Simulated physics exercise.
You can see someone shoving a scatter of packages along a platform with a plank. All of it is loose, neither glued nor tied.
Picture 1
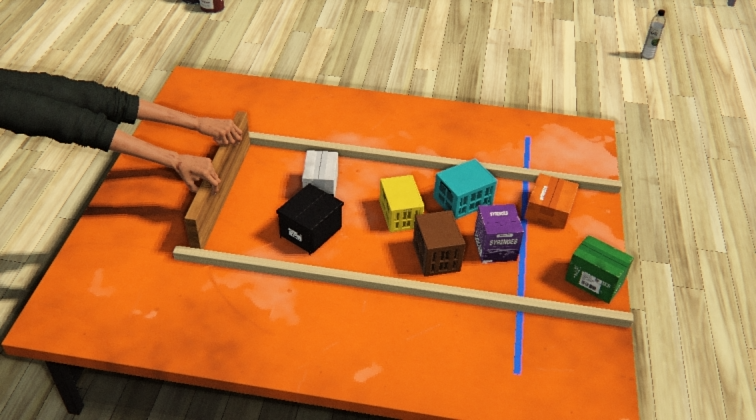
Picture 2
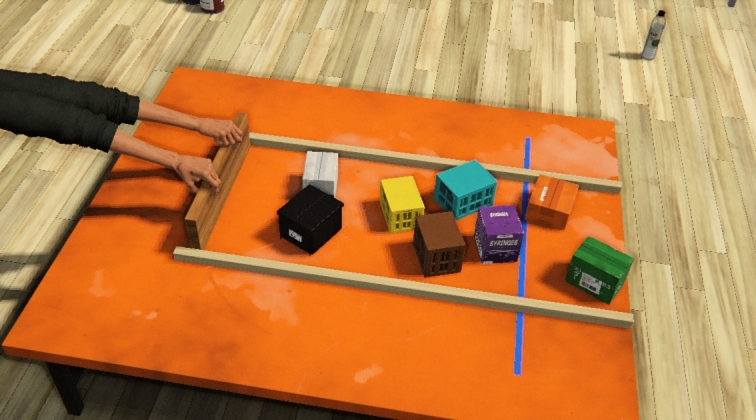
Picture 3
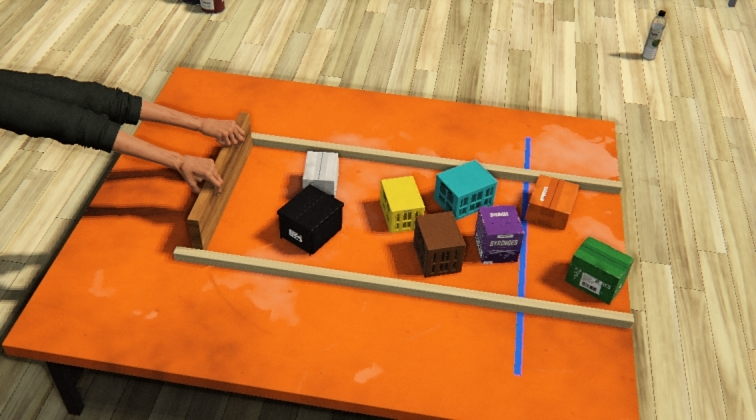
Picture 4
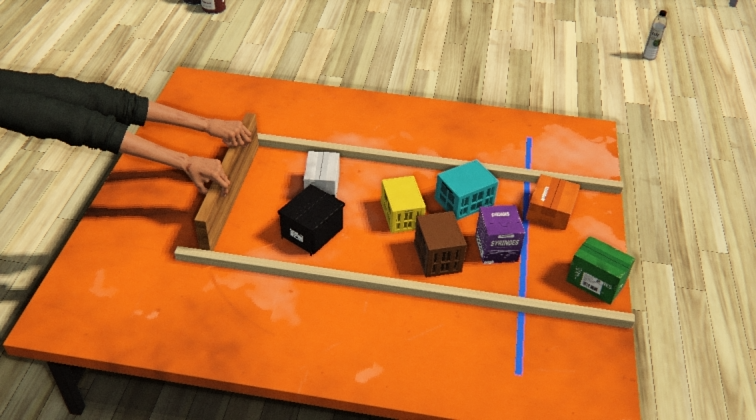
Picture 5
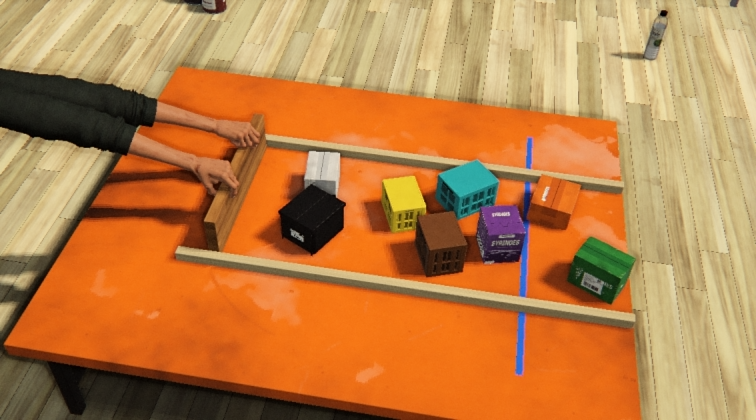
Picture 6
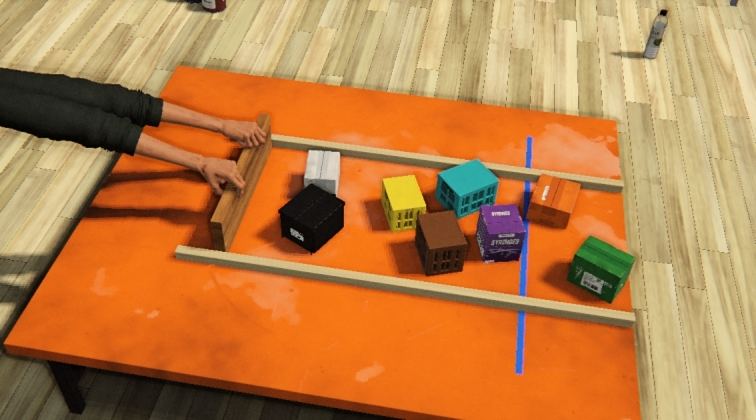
Two hands slide a wooden plank slightly right toward scattered colored boxes on an orange table.
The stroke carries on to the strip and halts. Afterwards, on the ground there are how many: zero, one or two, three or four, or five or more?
On the ground there are one or two.
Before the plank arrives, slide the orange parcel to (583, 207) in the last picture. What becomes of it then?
It is safe.
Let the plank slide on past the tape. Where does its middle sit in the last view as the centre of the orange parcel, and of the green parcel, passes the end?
Roughly (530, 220); roughly (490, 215).
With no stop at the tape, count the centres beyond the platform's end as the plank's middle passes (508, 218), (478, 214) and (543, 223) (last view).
Going through the three positions, you'd get 1, 0 and 3.
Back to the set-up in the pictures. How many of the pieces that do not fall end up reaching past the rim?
So the number is 2.
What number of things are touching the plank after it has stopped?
2 of them.
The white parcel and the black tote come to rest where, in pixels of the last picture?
About (544, 207), and about (549, 248).
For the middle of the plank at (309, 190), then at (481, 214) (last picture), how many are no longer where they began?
The first count is 2, and then it's 8.
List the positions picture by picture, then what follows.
In the first frame, green parcel (599, 269); orange parcel (552, 201); purple box (498, 233); plank (221, 178); tape (523, 238).
In the second frame, orange parcel (552, 202); brown crate (438, 244).
In the third frame, purple box (498, 235); yellow crate (402, 204).
In the fourth frame, green parcel (600, 270); white parcel (322, 177).
In the fifth frame, orange parcel (554, 202); black tote (313, 220).
In the sixth frame, green parcel (601, 269); orange parcel (554, 201); purple box (500, 234); plank (244, 181); tape (525, 238).
Early on, none off yet; green parcel at rest near (601, 269); orange parcel at rest near (554, 201); purple box at rest near (500, 234).
A while later, none off yet; green parcel at rest near (601, 269); orange parcel at rest near (554, 201); purple box travelled about its own width near (529, 242).
Finally, the number that fall off is one or two; lost, green parcel.
